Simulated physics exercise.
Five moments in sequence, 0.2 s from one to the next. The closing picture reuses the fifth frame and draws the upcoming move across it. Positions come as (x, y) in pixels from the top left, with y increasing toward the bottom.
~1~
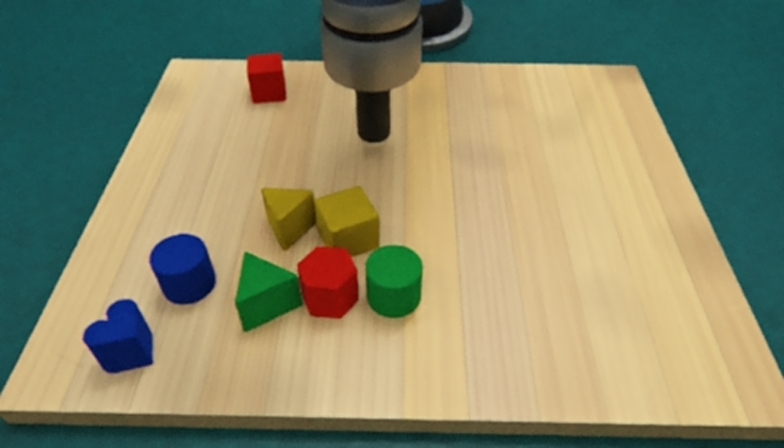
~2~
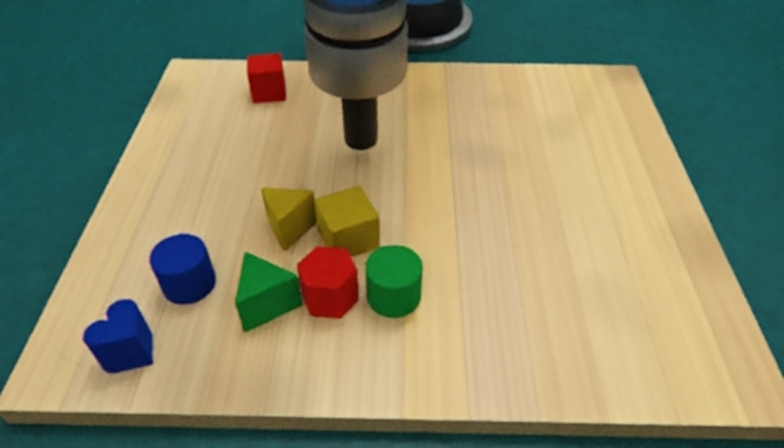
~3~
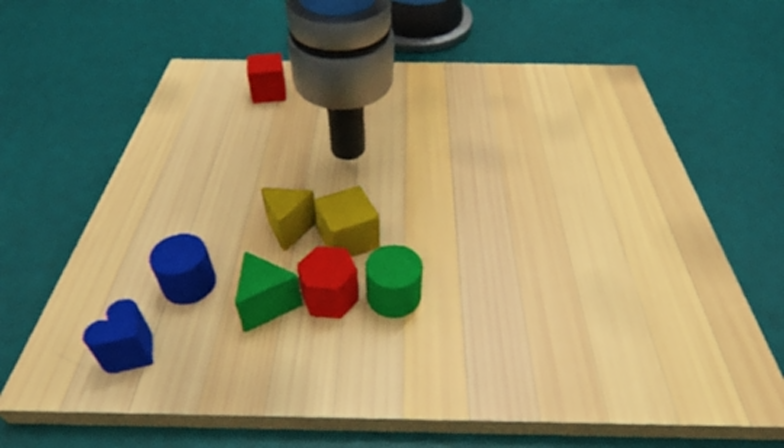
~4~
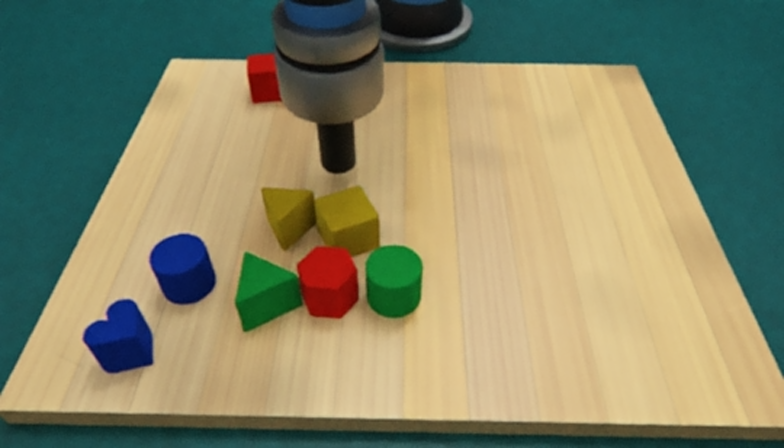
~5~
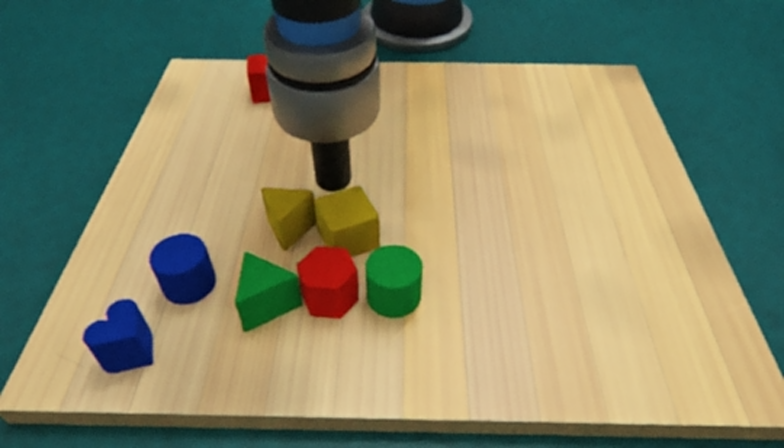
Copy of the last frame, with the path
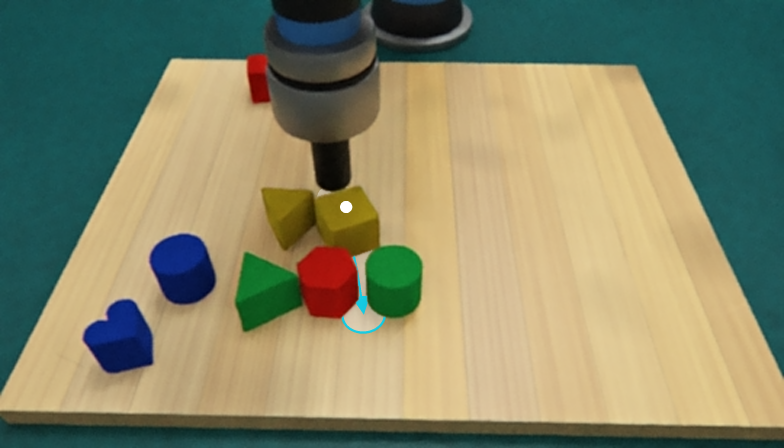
The footage shows a robotic pusher moving down and slightly left over a wooden board toward a yellow triangle and yellow square block, while the red, green, blue and yellow blocks all stay where they are.
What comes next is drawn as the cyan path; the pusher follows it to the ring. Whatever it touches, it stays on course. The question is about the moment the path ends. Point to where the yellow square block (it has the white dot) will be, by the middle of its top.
Roughly at (402, 314).
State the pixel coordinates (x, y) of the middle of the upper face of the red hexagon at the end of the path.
It comes to (316, 311).
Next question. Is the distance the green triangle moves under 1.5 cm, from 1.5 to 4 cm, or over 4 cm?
Moves under 1.5 cm.
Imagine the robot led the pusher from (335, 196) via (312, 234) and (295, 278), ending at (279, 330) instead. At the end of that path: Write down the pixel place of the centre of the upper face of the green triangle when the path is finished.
Pixel (227, 314).
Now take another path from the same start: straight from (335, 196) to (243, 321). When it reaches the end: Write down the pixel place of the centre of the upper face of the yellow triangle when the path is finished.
I'd guess (243, 225).
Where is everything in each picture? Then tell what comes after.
The first picture shows pusher tip at (374, 134); block tops, green triangle at (259, 275); yellow triangle at (284, 199); red hexagon at (327, 266); yellow square block at (346, 207); green disc at (394, 265).
The second picture shows pusher at (361, 141); blocks unchanged.
The third picture shows pusher at (348, 151); blocks unchanged.
The fourth picture shows pusher at (339, 164); blocks unchanged.
The fifth picture shows pusher at (334, 181); green triangle at (259, 275); yellow triangle at (284, 199); red hexagon at (327, 266); yellow square block at (346, 207); green disc at (394, 265).
Path on the board, from (335, 196) by way of (347, 230) and (357, 270) to (364, 314); the dot is on the yellow square block.
What follows on the original path. One third of the way, pusher at (345, 216); red hexagon at (325, 279); yellow square block at (354, 233).
Two thirds of the way, pusher at (356, 255); red hexagon at (325, 296), turned 50° clockwise; yellow square block at (376, 274); green disc at (425, 305).
At the end, pusher at (363, 300); green triangle in place; yellow triangle in place; red hexagon at (316, 311), turned 75° clockwise; yellow square block at (402, 314), turned 35° anticlockwise; green disc at (460, 337).
